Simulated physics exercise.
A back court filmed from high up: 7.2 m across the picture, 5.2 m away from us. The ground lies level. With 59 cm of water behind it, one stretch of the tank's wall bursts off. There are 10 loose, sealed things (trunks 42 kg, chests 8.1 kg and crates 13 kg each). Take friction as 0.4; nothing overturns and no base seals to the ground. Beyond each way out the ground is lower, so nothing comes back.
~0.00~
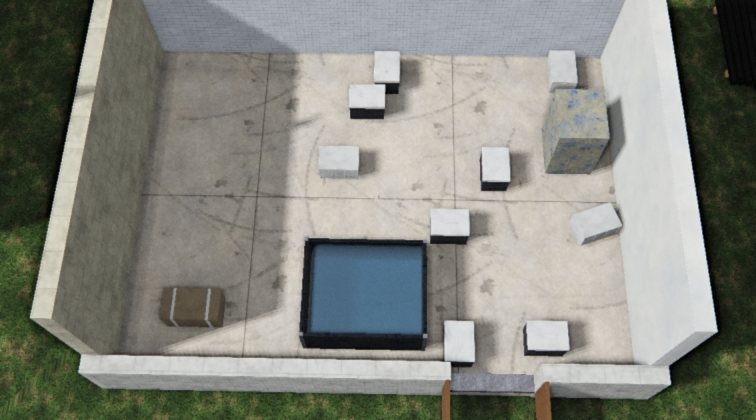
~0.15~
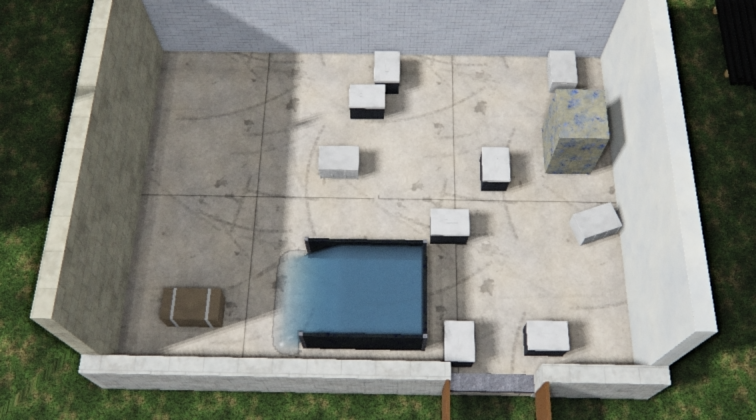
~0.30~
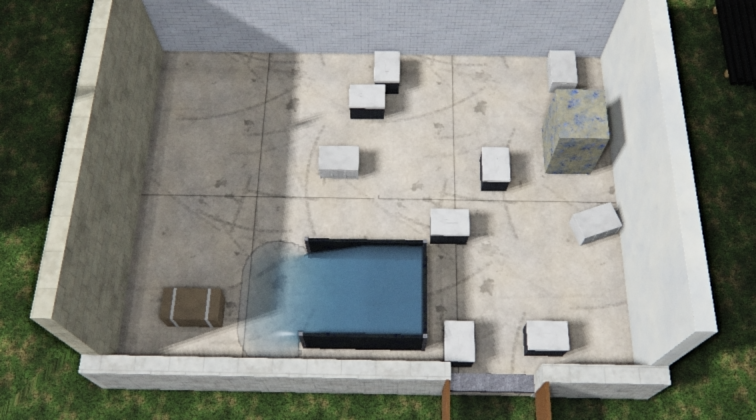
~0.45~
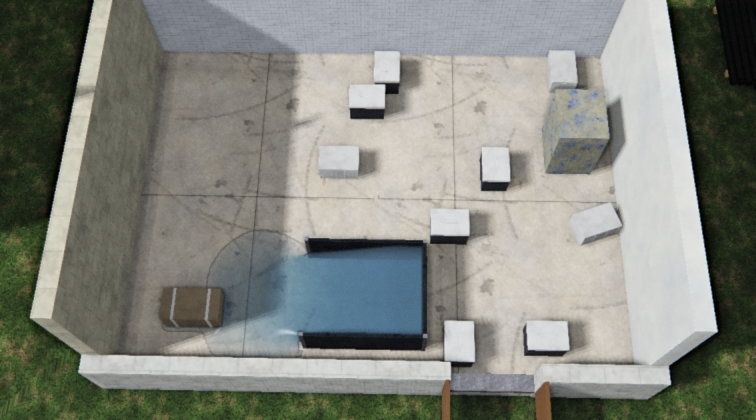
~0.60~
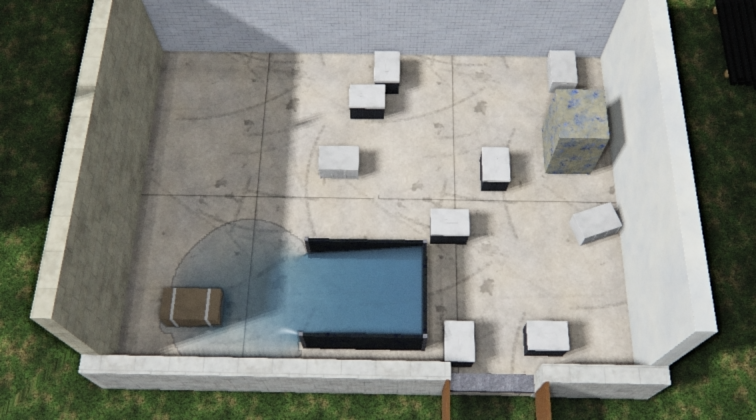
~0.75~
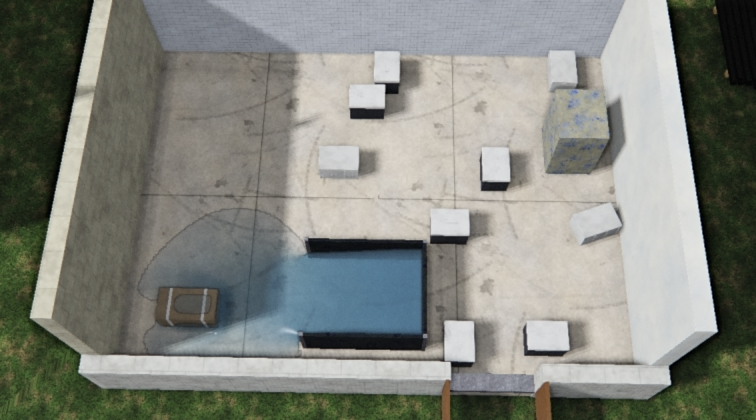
Walled courtyard with scattered pale blocks, blue water pouring from a tank's open left side, spreading across the floor and nudging a brown trunk.
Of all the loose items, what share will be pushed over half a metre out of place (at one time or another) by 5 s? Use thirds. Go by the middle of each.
It is under a third.
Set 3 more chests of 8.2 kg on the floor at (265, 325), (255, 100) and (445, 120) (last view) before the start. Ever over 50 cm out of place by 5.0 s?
In turn: Past it, past it, under.
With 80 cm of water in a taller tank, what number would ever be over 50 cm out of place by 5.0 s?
In that case 3 of them.
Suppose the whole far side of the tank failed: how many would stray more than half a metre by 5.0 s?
In that case 4 of them.
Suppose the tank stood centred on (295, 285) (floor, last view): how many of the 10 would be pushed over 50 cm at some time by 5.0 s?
Then 4.
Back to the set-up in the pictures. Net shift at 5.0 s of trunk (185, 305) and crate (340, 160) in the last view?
In that order: 200 cm, 0 cm.
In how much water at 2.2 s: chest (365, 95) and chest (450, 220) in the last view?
Roughly 0 and 0 cm.
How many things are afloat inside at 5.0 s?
At that moment 0.
After 1.1 s 0 of 10 are over 50 cm from their spots; 0 afloat.
After 2.2 s 0 of 10 are over 50 cm from their spots; 1 afloat.
After 3.5 s 1 of 10 are over 50 cm from their spots; 0 afloat.
After 5.0 s 1 of 10 are over 50 cm from their spots, and 1 have been at some point; 0 afloat.
